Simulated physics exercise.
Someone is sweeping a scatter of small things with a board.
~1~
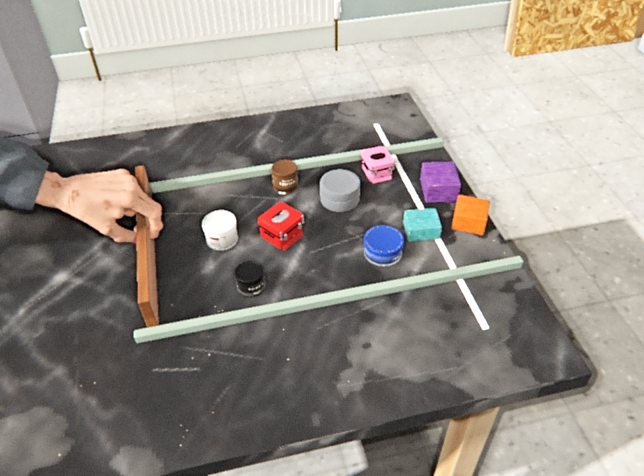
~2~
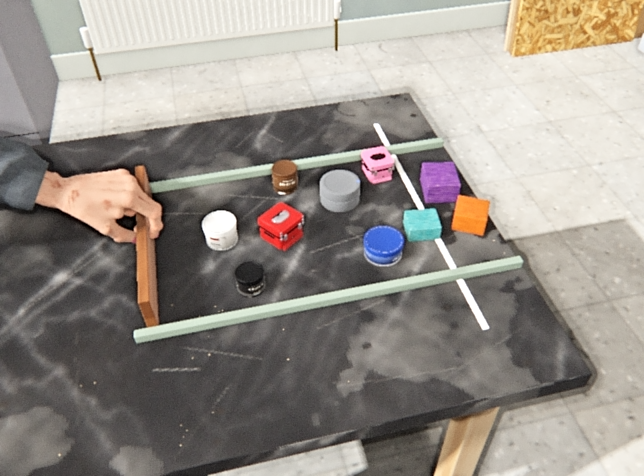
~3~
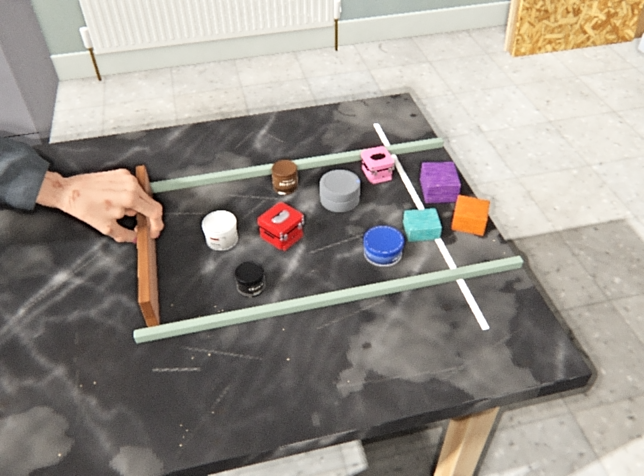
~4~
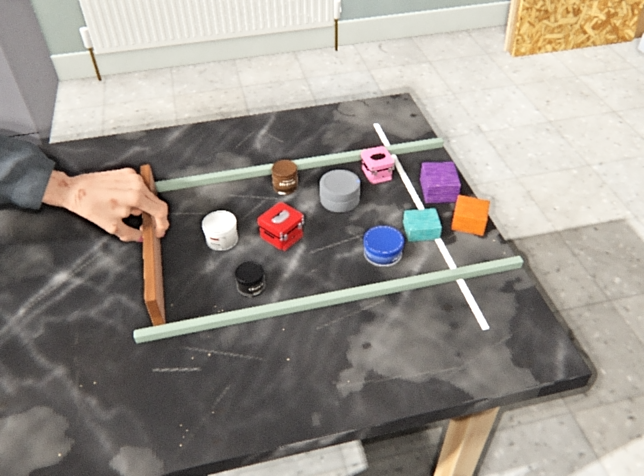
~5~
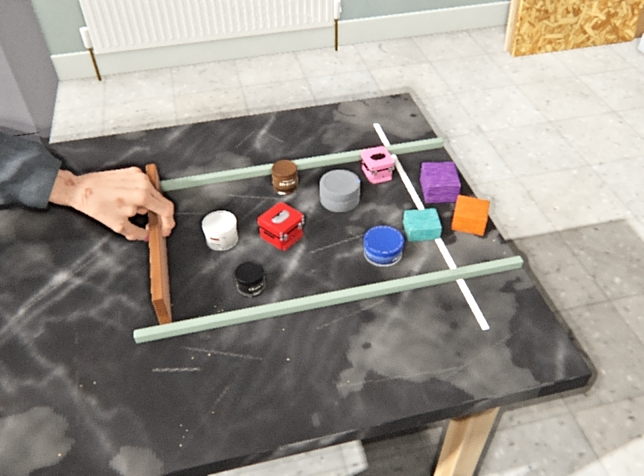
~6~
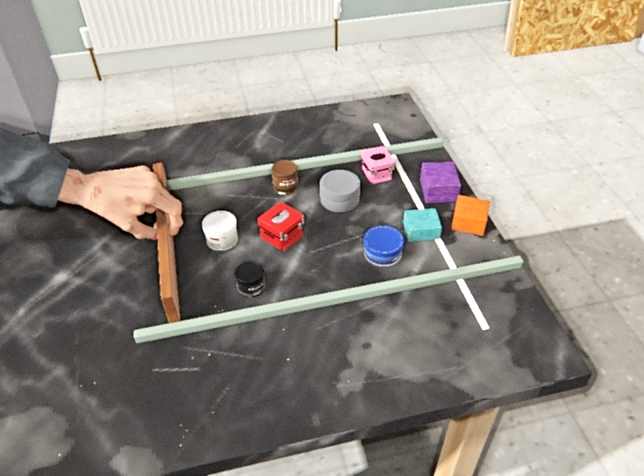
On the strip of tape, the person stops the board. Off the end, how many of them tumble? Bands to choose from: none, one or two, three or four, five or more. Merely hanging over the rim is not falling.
Final answer: One or two.
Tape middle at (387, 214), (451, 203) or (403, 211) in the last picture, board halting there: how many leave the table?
Those tries give 0, 5 and 0.
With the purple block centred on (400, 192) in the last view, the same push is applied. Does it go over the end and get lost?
From that start, the object then is safe.
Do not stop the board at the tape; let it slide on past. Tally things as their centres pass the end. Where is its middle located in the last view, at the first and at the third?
At (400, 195) for the first, at (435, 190) for the third.
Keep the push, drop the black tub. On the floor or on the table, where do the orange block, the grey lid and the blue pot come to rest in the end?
Orange block: Over the edge; grey lid: Still there; blue pot: Still there.
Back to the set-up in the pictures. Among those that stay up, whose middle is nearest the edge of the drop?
The purple block ends nearest.
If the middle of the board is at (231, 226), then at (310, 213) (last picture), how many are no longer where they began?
I count 3 first and 4 after.
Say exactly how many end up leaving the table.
Exactly 1.
Soon after, none off yet; orange block at rest near (471, 215); purple block at rest near (440, 182); turquoise block at rest near (422, 225).
At rest, the number that fall off is one or two; fallen, orange block.
